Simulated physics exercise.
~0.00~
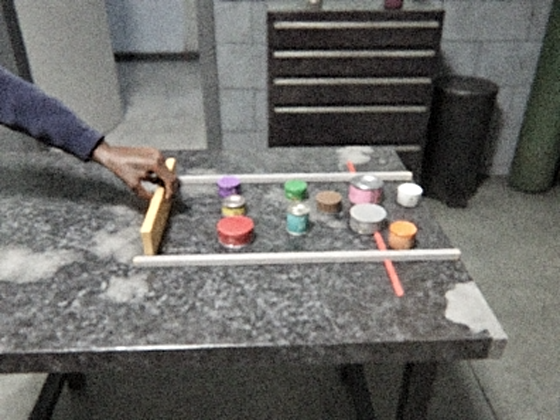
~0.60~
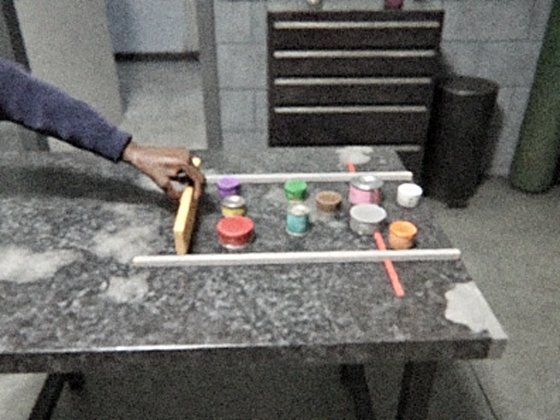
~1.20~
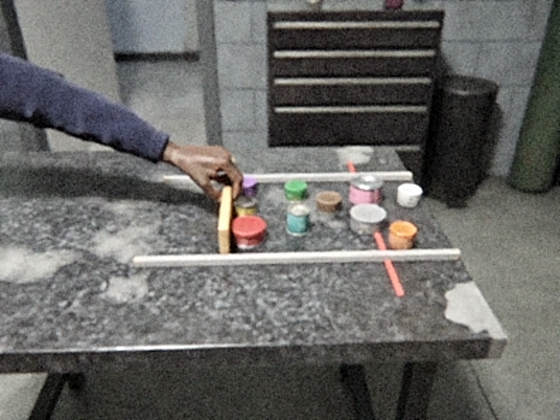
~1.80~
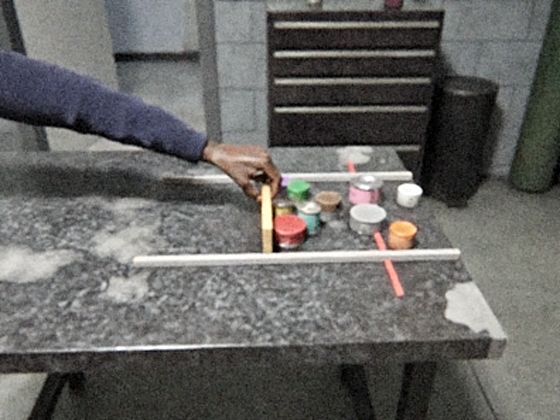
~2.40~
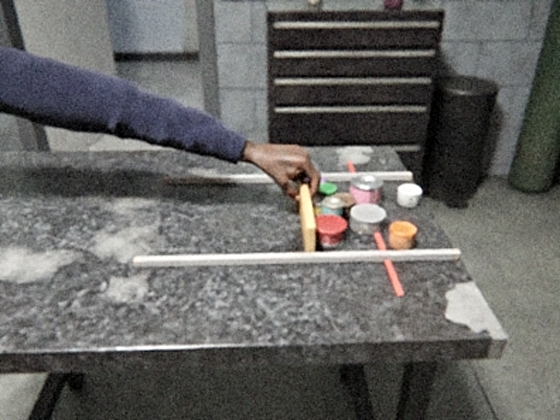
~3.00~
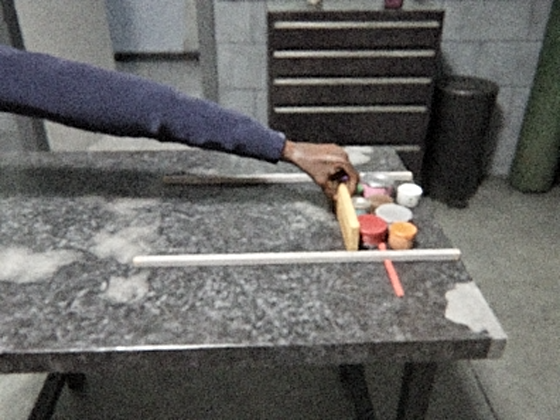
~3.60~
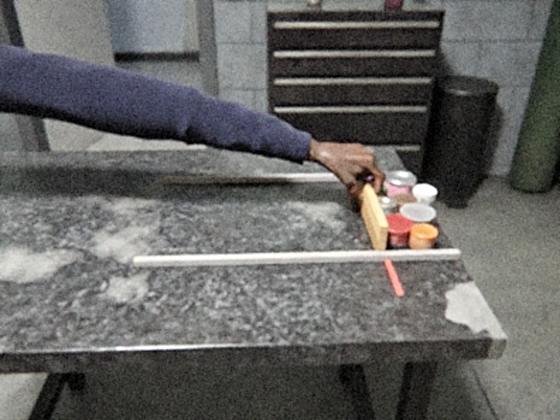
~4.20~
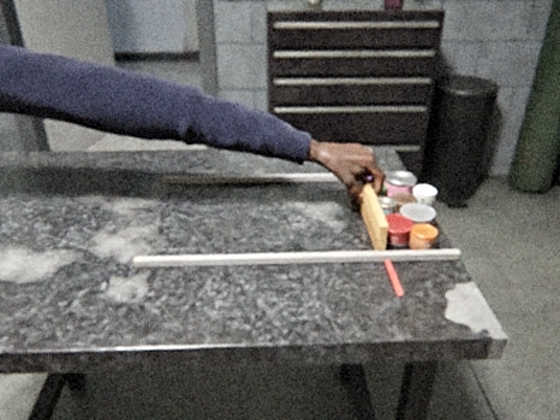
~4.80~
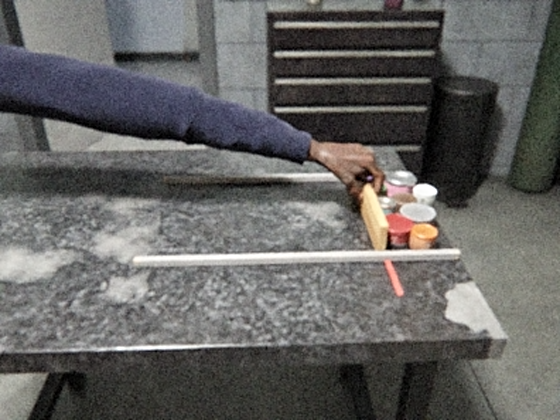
A hand in a dark blue sleeve slides an upright wooden board rightward across a speckled stone table between two pale rails, gathering small colourful pots and tubs into a cluster. It stops past the red tape strip near the table's right end, with none fallen off.
